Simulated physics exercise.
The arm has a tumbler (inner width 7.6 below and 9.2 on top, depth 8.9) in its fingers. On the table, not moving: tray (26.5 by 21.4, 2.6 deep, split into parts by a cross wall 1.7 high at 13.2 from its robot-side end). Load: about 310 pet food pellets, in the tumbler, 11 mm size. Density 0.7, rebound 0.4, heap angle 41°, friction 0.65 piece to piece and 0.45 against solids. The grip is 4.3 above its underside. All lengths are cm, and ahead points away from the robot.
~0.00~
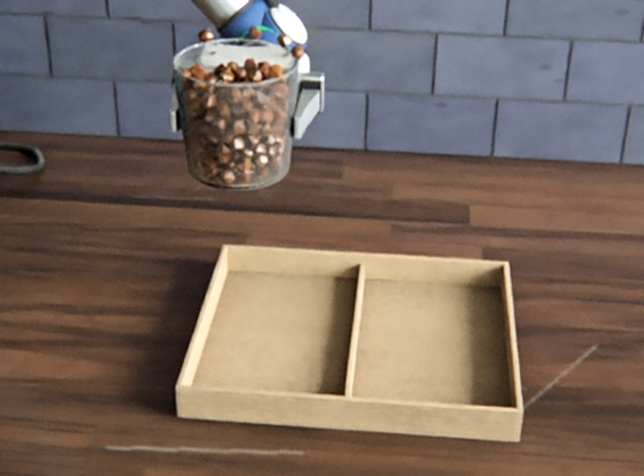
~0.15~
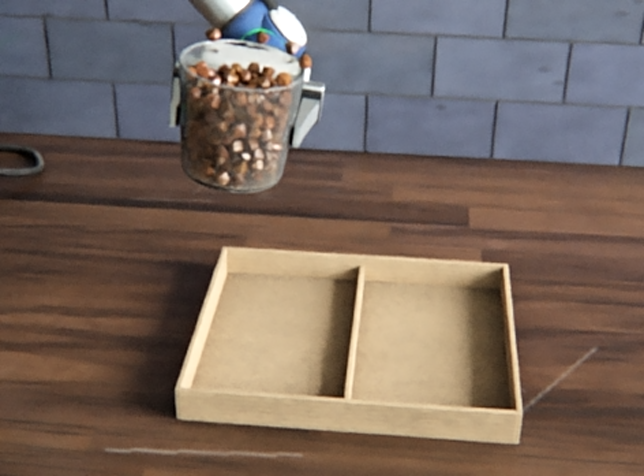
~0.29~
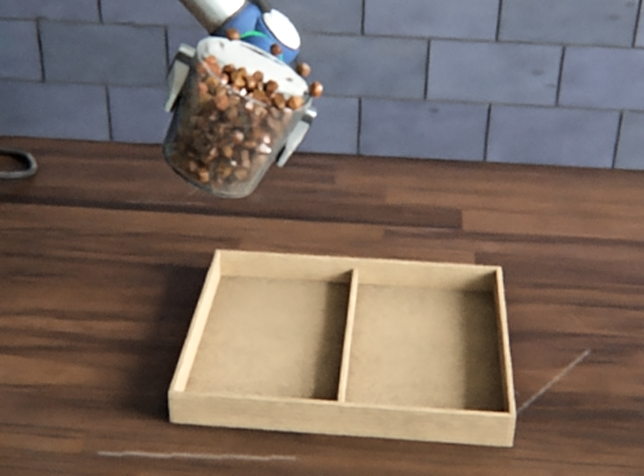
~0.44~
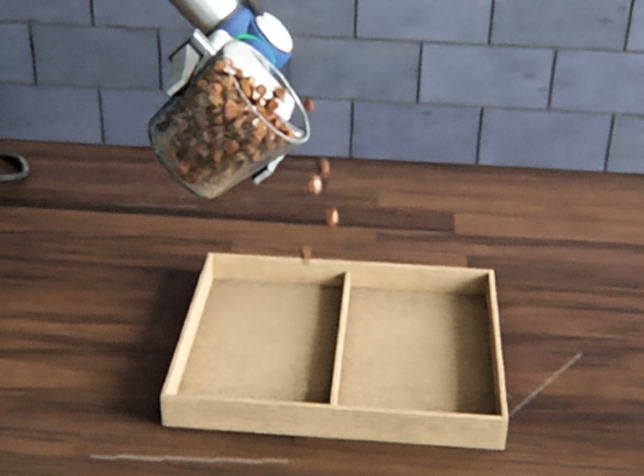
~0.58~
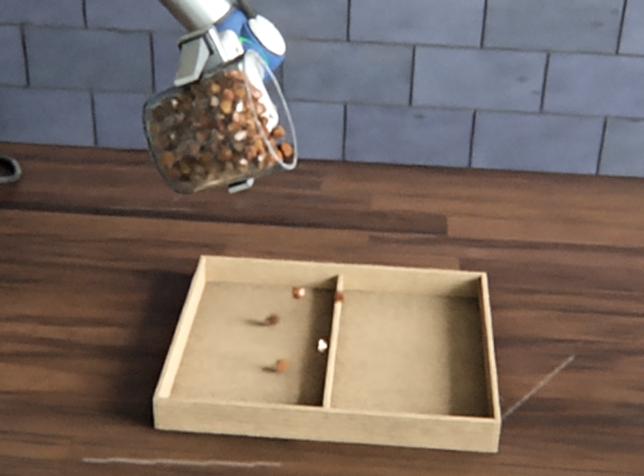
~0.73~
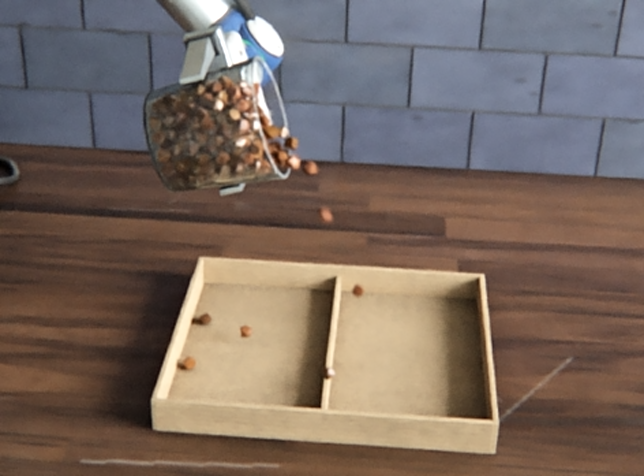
Above a divided wooden tray, a robot arm tilts a clear tumbler, dropping a few brown pellets.
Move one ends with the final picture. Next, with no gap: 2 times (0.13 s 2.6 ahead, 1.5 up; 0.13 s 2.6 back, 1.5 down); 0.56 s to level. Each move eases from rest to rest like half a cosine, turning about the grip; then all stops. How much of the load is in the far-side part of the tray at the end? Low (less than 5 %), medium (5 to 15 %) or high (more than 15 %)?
A high share, more than 15 %, ends in the far-side part of the tray.
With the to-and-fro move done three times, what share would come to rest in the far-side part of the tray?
In that case some 35 per cent.
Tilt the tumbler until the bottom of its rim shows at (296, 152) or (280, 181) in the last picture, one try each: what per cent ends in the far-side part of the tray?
Some 10 and 45 per cent.
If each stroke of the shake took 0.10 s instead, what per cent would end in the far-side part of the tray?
Then about 50 per cent.
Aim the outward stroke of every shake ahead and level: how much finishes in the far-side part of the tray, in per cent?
About 25 per cent.
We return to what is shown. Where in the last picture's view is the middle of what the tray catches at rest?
Near (374, 356).
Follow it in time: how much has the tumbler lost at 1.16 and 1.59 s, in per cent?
About 25, 40.
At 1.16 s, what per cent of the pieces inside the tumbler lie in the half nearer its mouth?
Roughly 60 per cent.
After 1.16 s, tilted 73° forward, highest piece 25 above the table; 228 in the tumbler, 52 in the far-side part, 20 in the robot-side part, 11 in flight or on a rim.
After 1.59 s, tilted 24° forward, highest piece 25 above the table; 189 in the tumbler, 91 in the far-side part, 31 in the robot-side part.
After 2.01 s, level, highest piece 25 above the table; 189 in the tumbler, 91 in the far-side part, 31 in the robot-side part.
After 3.06 s, level, highest piece 25 above the table; 189 in the tumbler, 91 in the far-side part, 31 in the robot-side part.
At rest, 189 in the tumbler, 91 in the far-side part, 31 in the robot-side part. That is 29 % in the far-side part of the tray.
